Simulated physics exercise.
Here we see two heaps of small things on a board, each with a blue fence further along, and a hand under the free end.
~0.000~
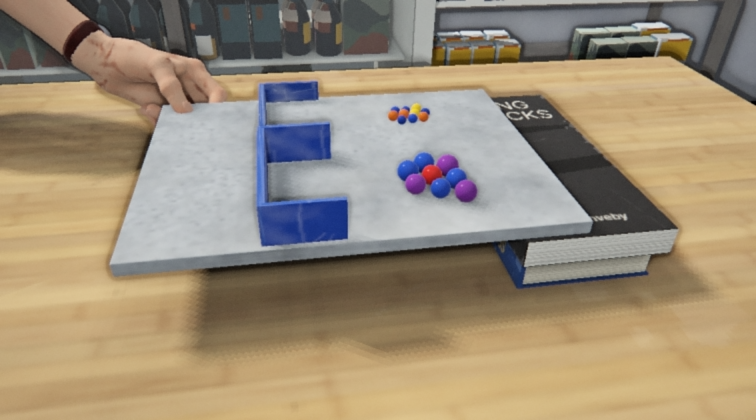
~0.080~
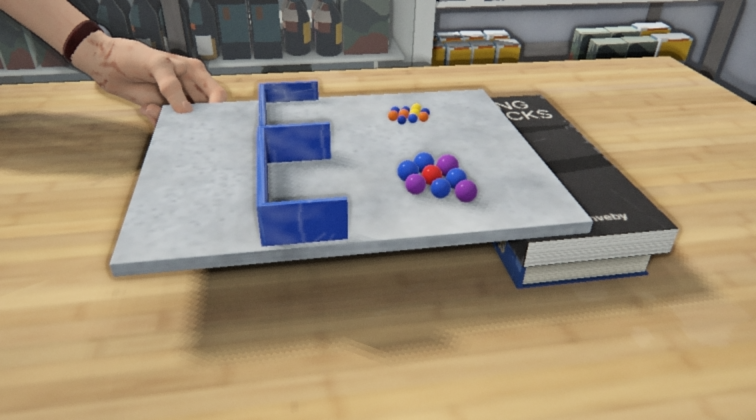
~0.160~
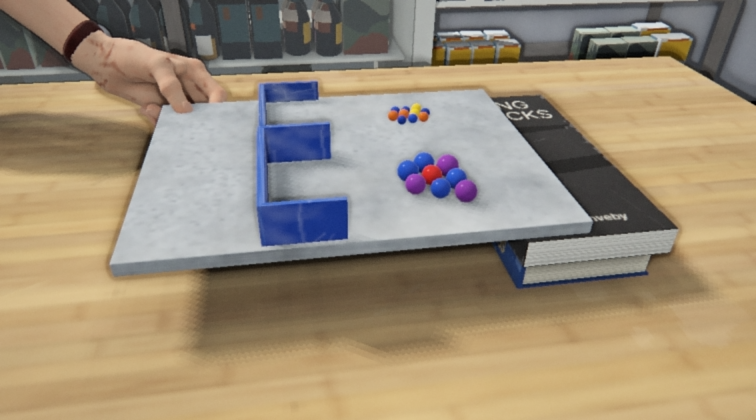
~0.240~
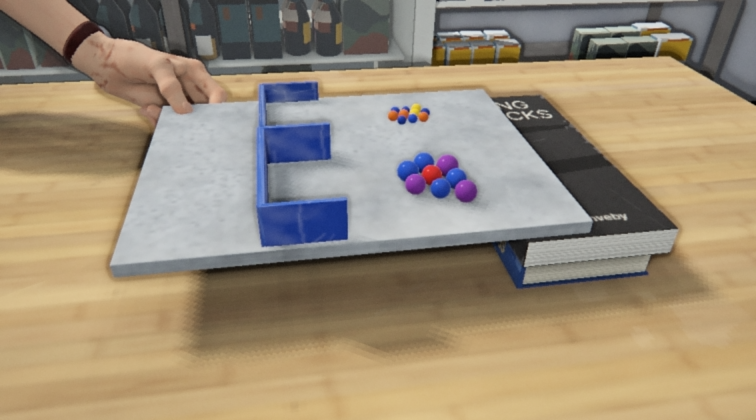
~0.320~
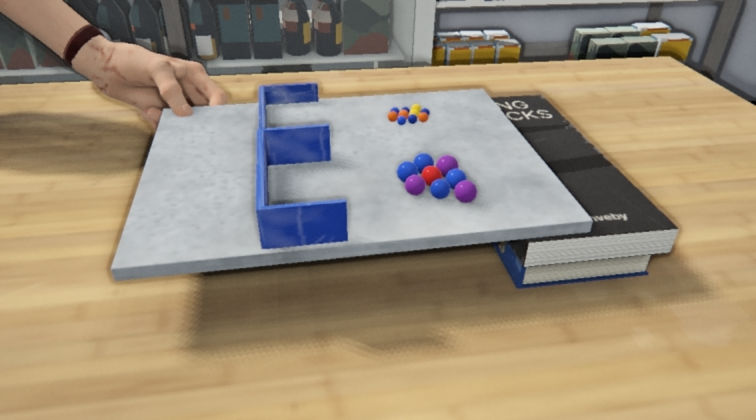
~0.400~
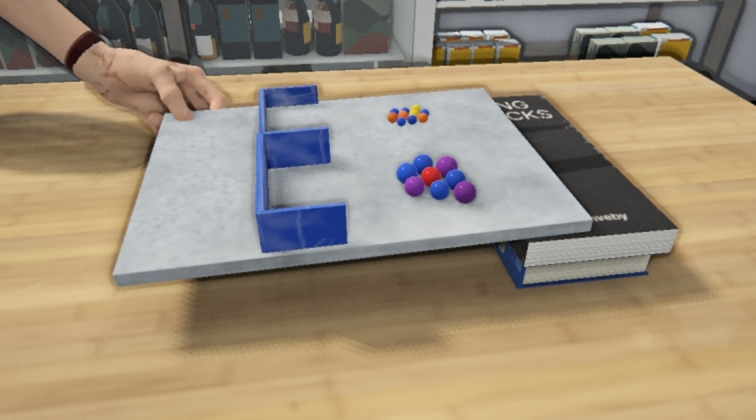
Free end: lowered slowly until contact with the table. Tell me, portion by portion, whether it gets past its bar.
In order: The nearer portion is left behind its barrier; the farther portion is left behind its barrier.
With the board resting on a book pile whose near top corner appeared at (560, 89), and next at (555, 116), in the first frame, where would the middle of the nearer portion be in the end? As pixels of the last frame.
Near (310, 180) in the first try and near (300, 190) in the second.
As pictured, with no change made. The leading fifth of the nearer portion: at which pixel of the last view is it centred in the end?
In the final frame you'd find it around (283, 248).
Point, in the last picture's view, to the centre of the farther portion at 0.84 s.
(377, 129), roughly.
After 0.59 s, board sloping at 6°; nearer portion where it was; farther portion where it was.
After 0.84 s, board sloping at 10°; nearer portion on its way down; farther portion on its way down.
After 1.10 s, board resting at 11°; nearer portion has reached its bar; farther portion has reached its bar.
At rest (2.4 s), board resting at 11°; nearer portion gathered behind its bar; farther portion gathered behind its bar.
